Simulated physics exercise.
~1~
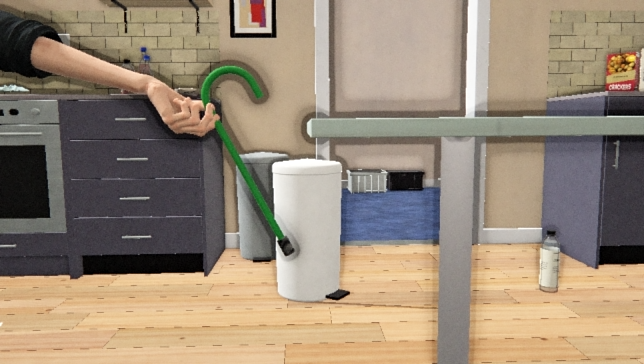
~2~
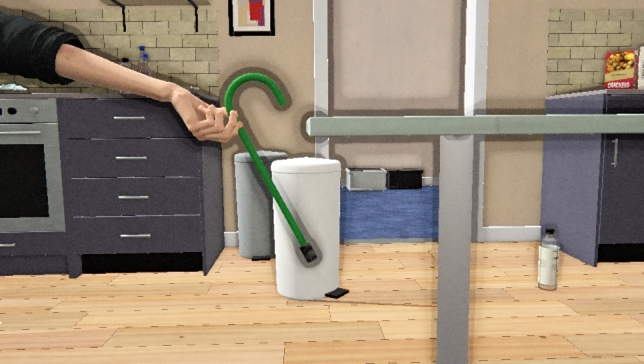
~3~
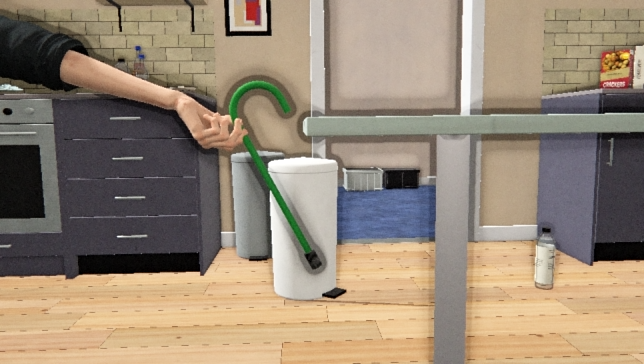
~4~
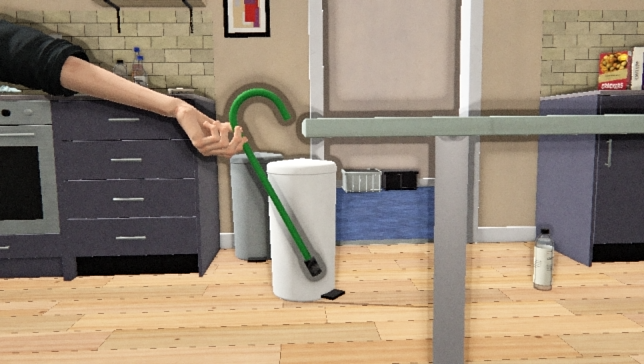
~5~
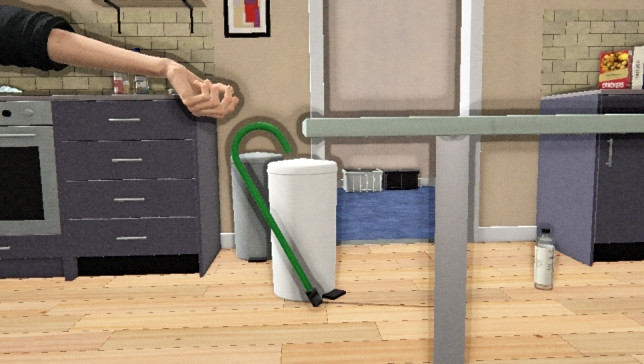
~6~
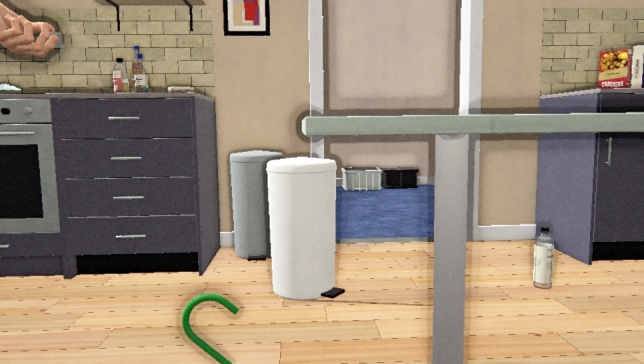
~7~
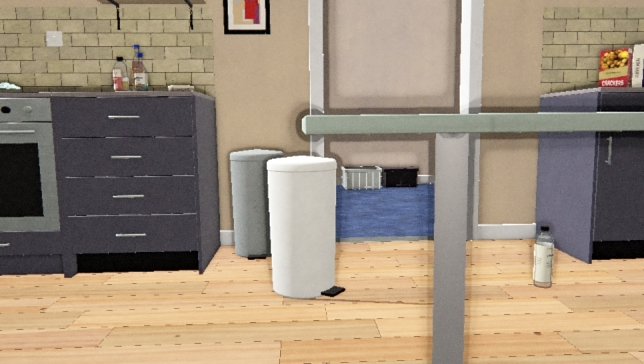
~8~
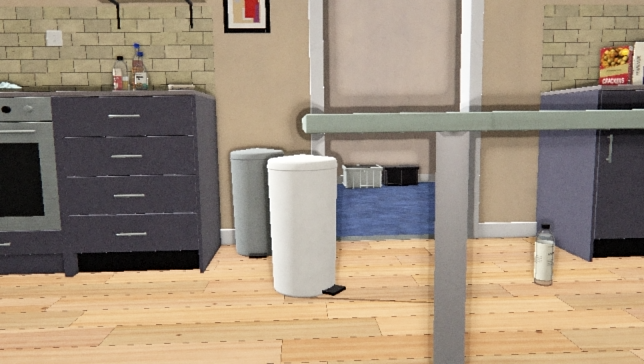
A green cane was held by a hand beside a table's edge in a kitchen, eased slightly right and down, then released. The hand drew back as the cane slipped off, dropping and tilting out of view, leaving the table in place.
